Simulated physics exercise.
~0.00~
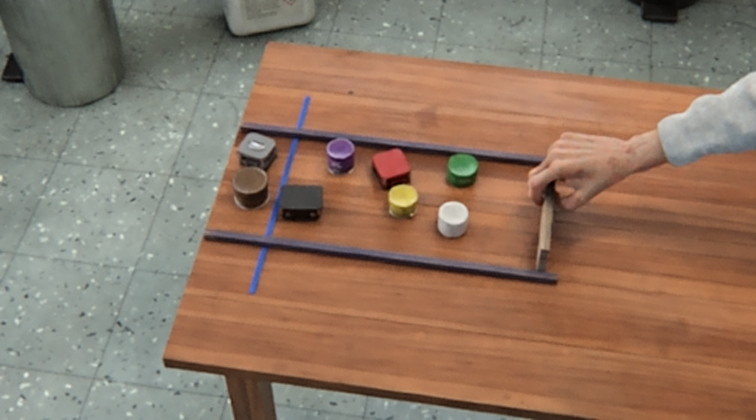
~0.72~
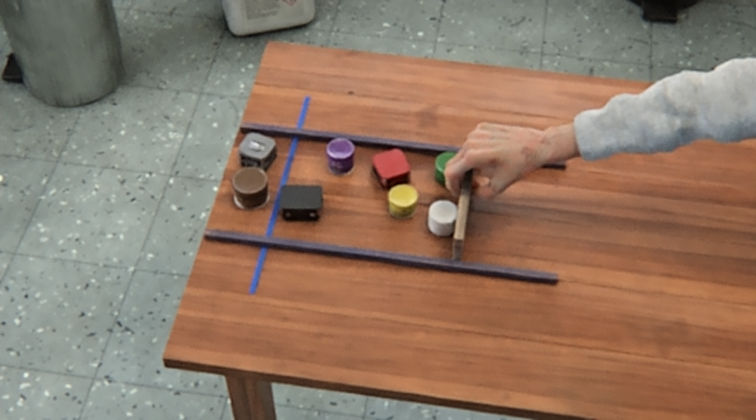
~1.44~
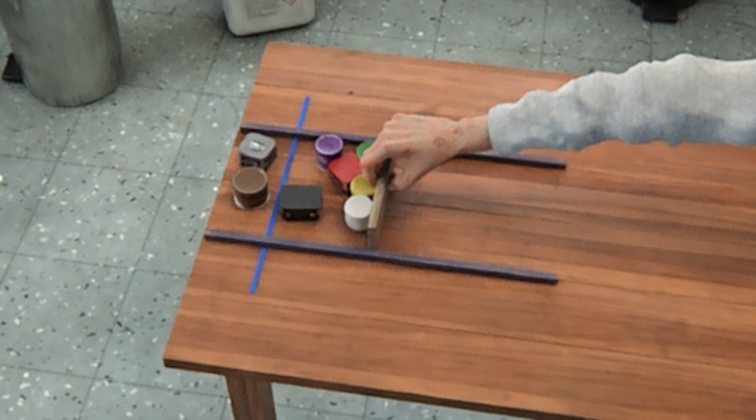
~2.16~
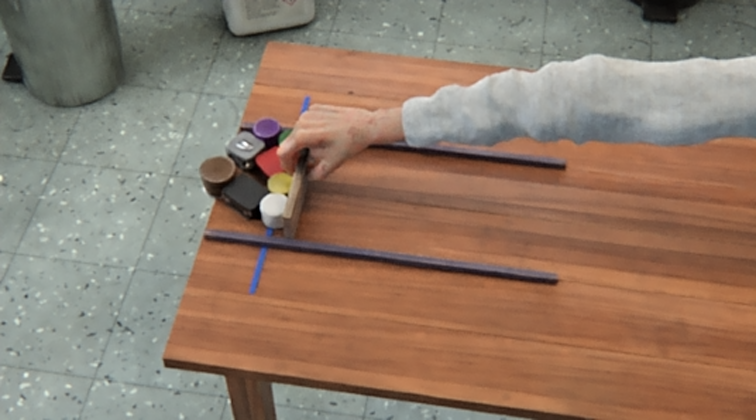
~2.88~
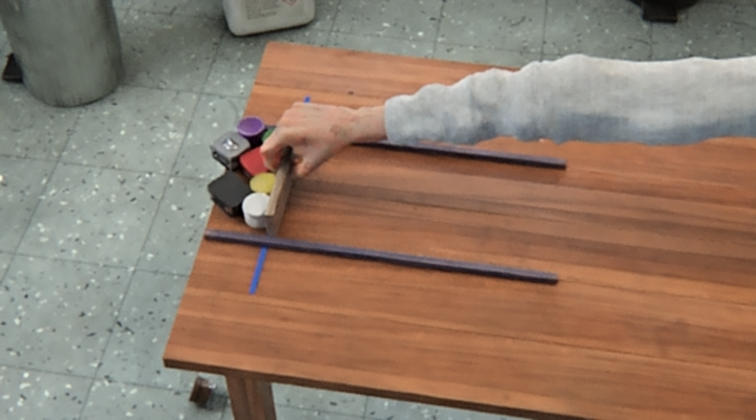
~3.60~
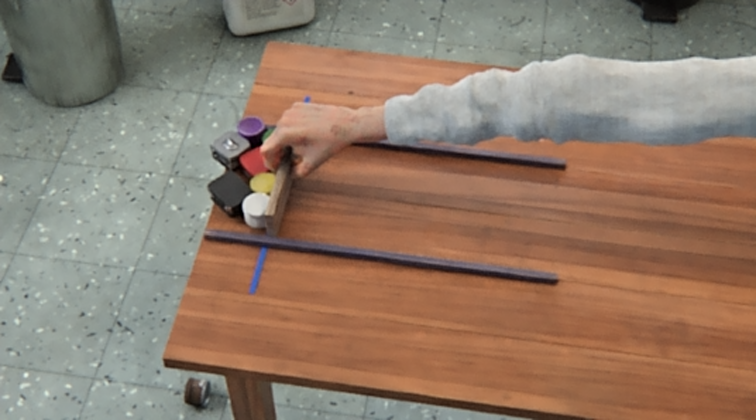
In this clip, a hand slides an upright board leftward between two dark rails on a wooden table, gathering small tins, tubs and cases and pushing them past a blue tape line until the brown tin drops to the floor and the others stay bunched at the edge.
